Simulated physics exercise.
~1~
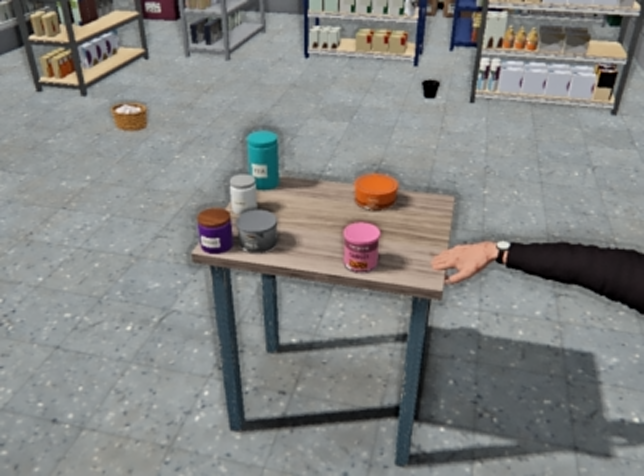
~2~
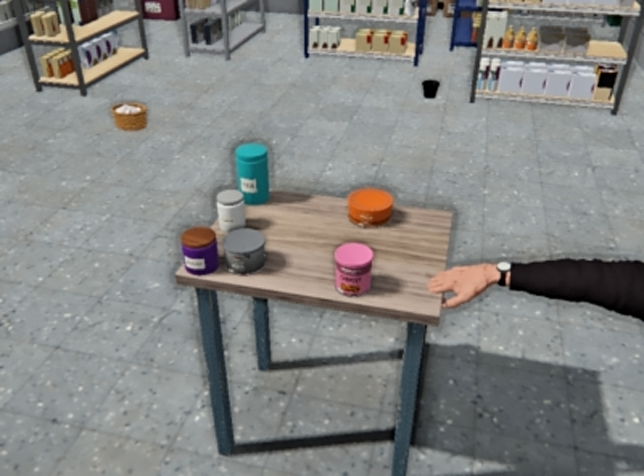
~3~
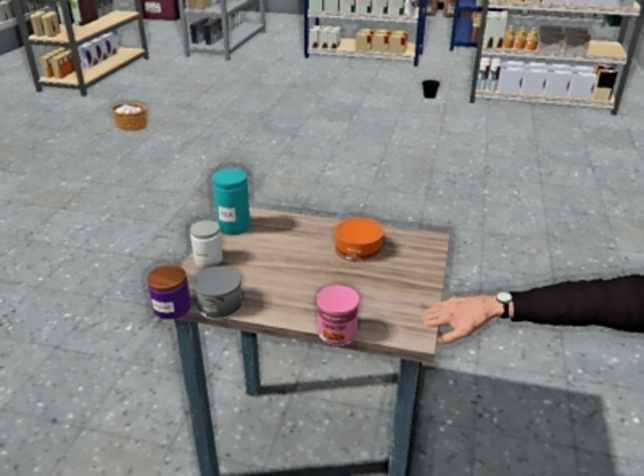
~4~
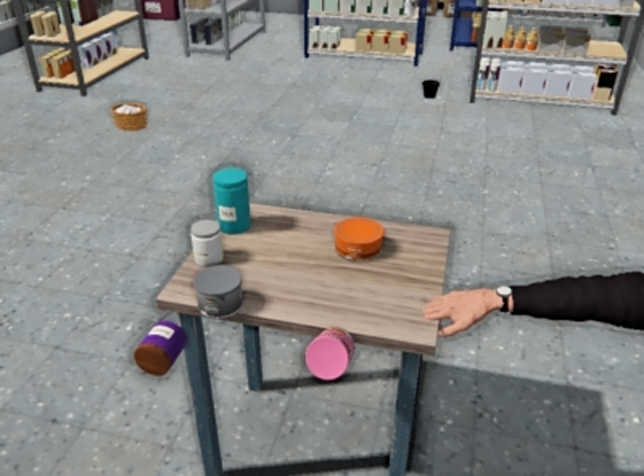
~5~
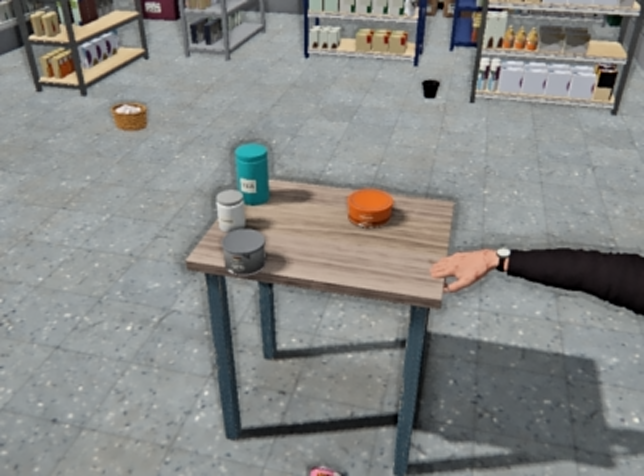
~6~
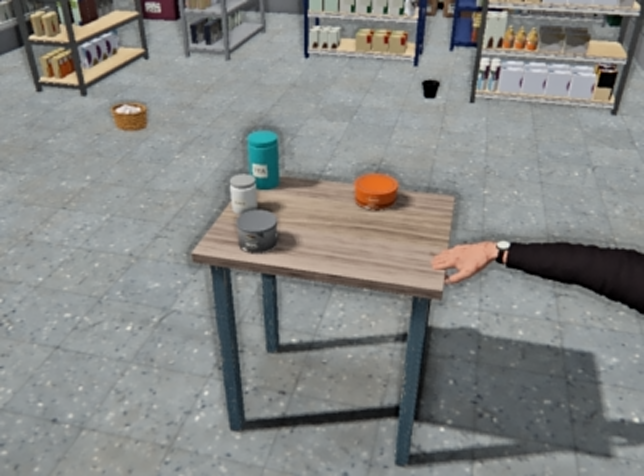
A hand at the right edge of a wooden table holding six containers pulled it towards the viewer, then pushed it back as the purple jar and pink tin toppled off the front, leaving the orange, turquoise, white and grey ones on top.
